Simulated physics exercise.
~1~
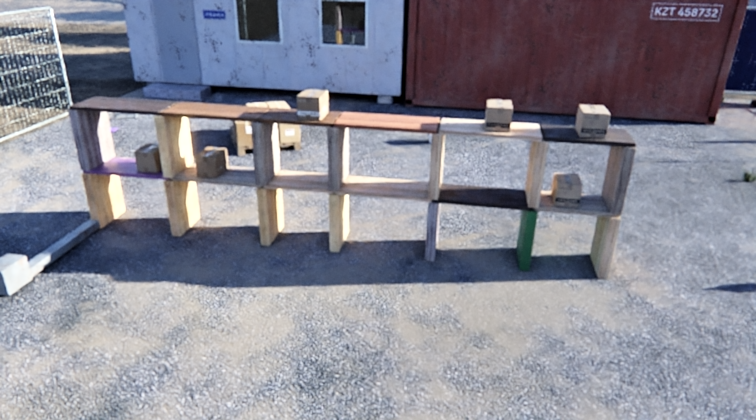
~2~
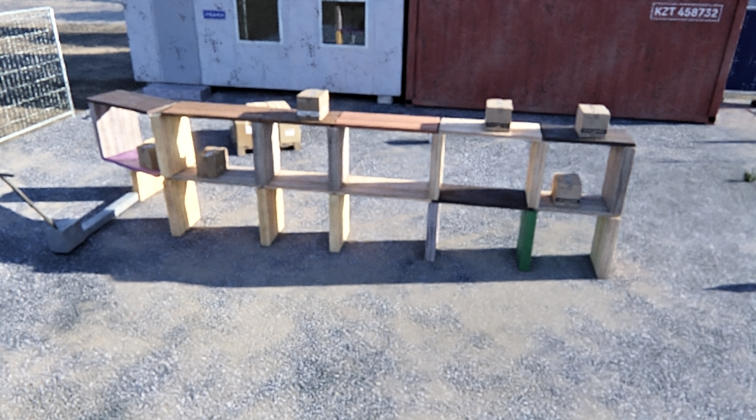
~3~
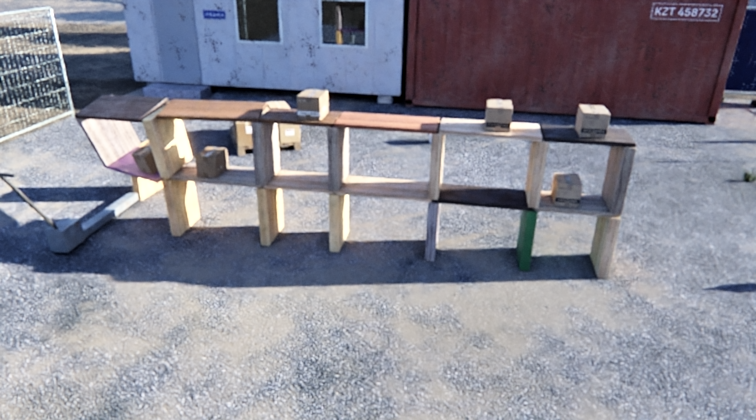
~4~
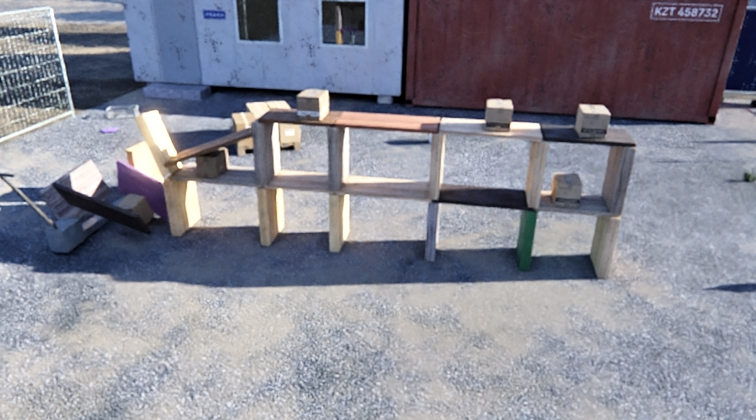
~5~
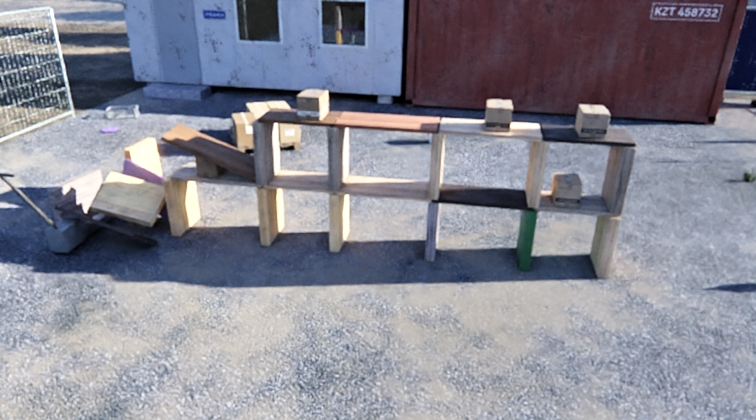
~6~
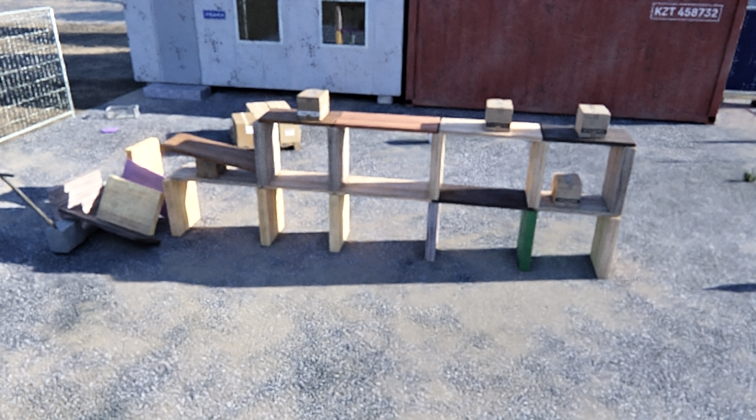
A long two-tier board shelf loses its left end, which collapses beside the standing rest.
